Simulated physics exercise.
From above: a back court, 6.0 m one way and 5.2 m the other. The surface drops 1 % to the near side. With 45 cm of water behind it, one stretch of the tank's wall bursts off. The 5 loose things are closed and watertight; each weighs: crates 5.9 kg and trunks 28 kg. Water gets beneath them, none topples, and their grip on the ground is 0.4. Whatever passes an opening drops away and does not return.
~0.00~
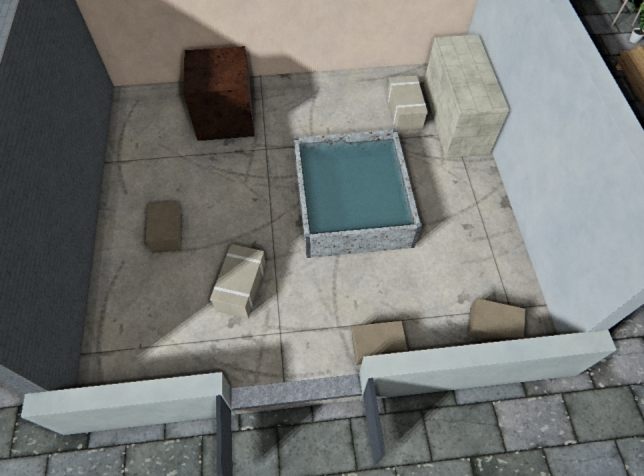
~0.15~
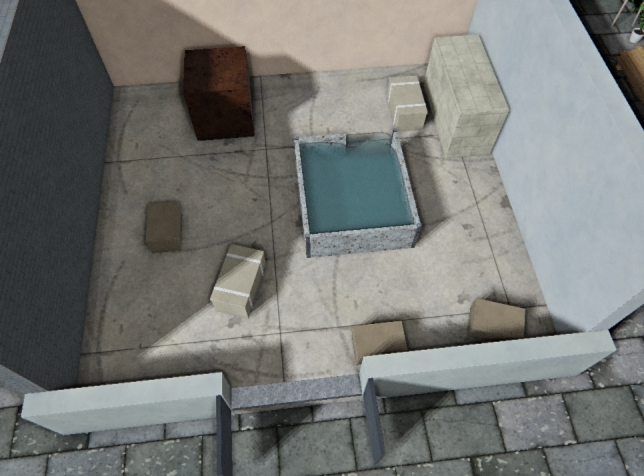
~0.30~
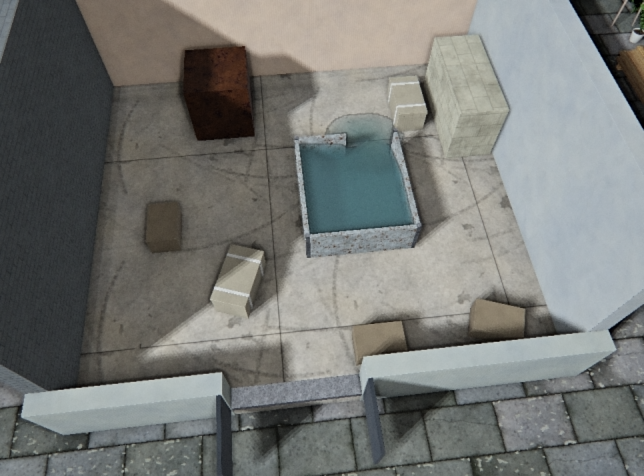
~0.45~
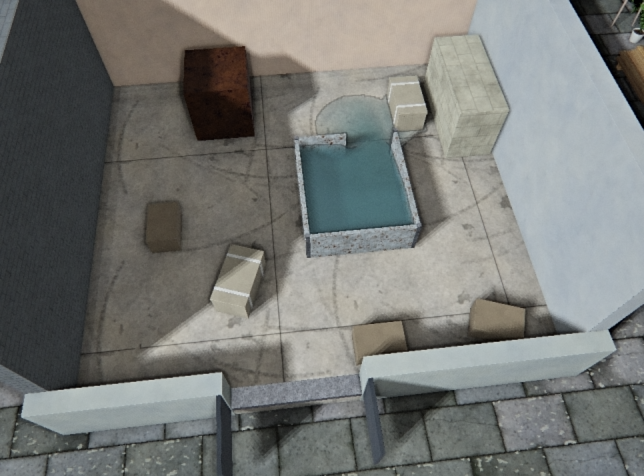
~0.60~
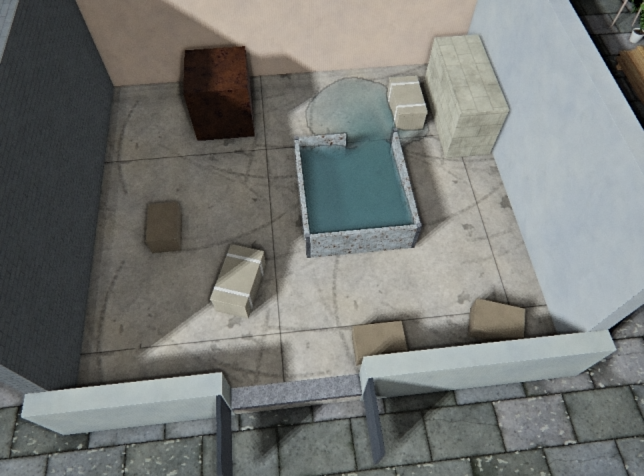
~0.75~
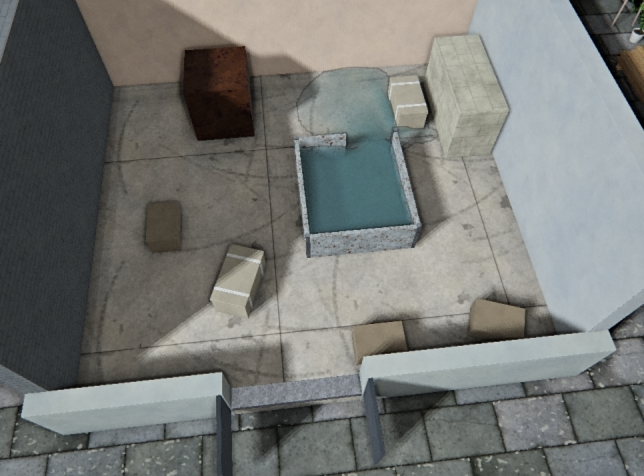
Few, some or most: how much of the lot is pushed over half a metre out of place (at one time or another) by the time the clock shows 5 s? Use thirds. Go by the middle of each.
Share: Not even a third.
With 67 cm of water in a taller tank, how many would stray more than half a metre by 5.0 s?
In that case 1 of them.
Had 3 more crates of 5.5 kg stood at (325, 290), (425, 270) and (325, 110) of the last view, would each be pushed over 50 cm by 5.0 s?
In turn: Less, under, more.
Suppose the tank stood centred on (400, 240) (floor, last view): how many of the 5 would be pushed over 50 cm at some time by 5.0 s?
In that case 1 of them.
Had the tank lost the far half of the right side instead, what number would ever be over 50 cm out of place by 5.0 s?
Then 3.
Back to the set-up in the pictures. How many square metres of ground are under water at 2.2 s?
About 8.5 m2.
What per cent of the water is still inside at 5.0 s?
Some 100 per cent remains.
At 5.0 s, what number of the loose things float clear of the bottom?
I count 0.
After 1.1 s 0 of 5 are over 50 cm from their spots; 0 afloat.
After 2.2 s 0 of 5 are over 50 cm from their spots; 0 afloat.
After 3.5 s 0 of 5 are over 50 cm from their spots; 0 afloat.
After 5.0 s 1 of 5 are over 50 cm from their spots, and 1 have been at some point; 0 afloat.
